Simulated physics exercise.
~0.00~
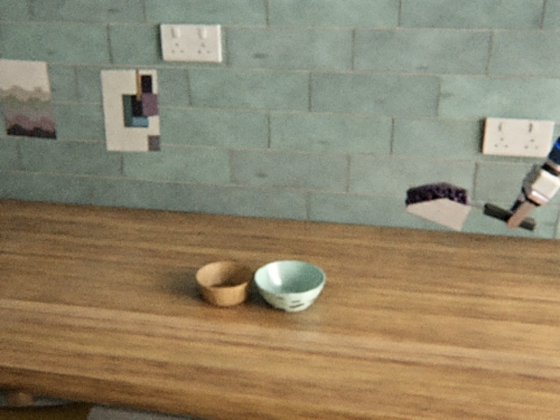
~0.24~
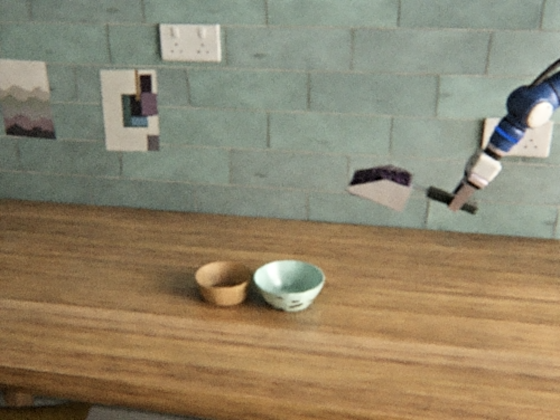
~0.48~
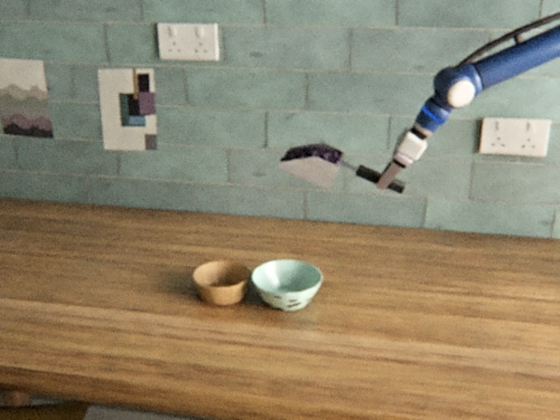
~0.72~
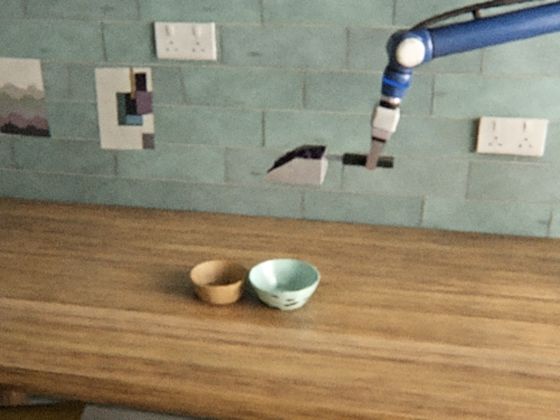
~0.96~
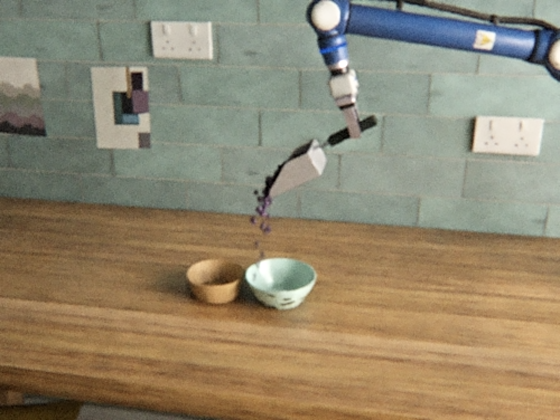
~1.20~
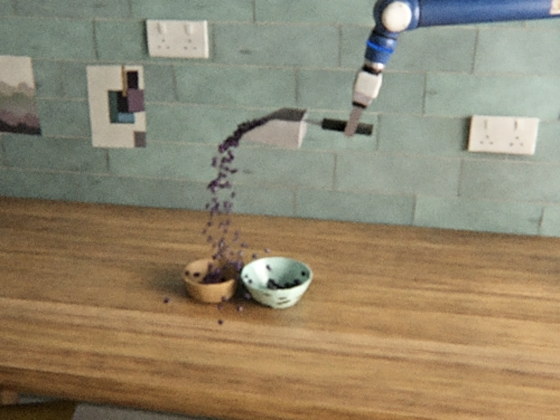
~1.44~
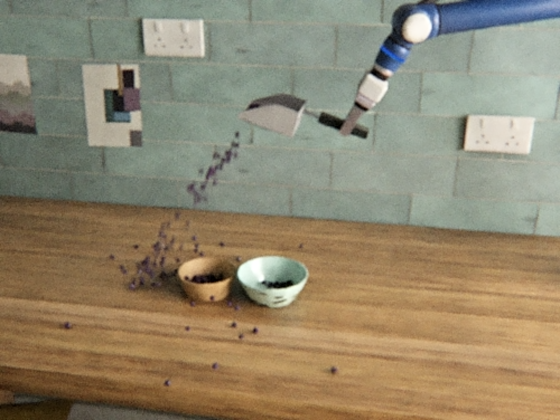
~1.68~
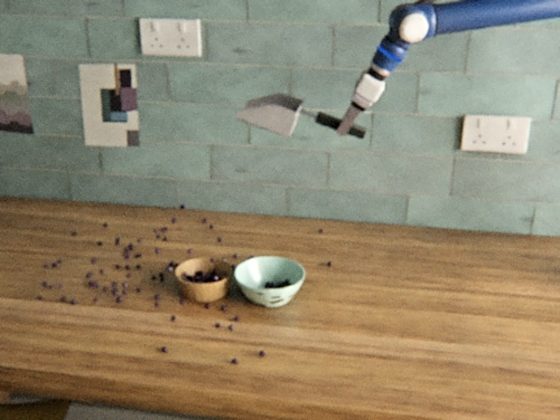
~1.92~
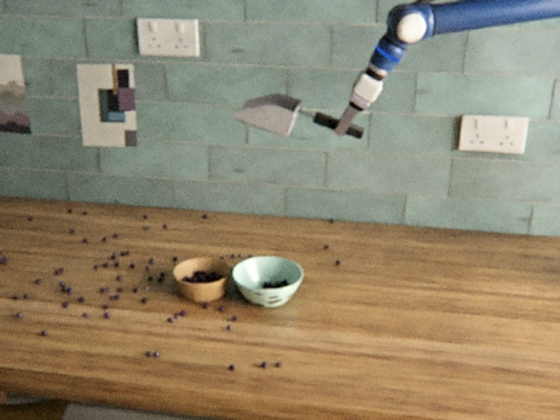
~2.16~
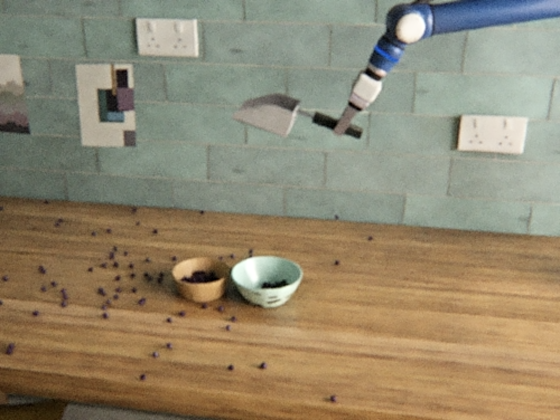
To begin with, a blue robot arm at the right holds a scoop heaped with small dark purple beads, above a wooden table where a small brown bowl and a pale green bowl sit side by side. The arm carries the scoop left until it hovers over the bowls, tipping it slightly forward. It then tilts steeply, and beads start to pour into the green bowl. As the scoop lifts and swings back, the stream shifts left across the brown bowl and past it. Finally the arm holds still while beads lie in both bowls and many others rest scattered over the table.
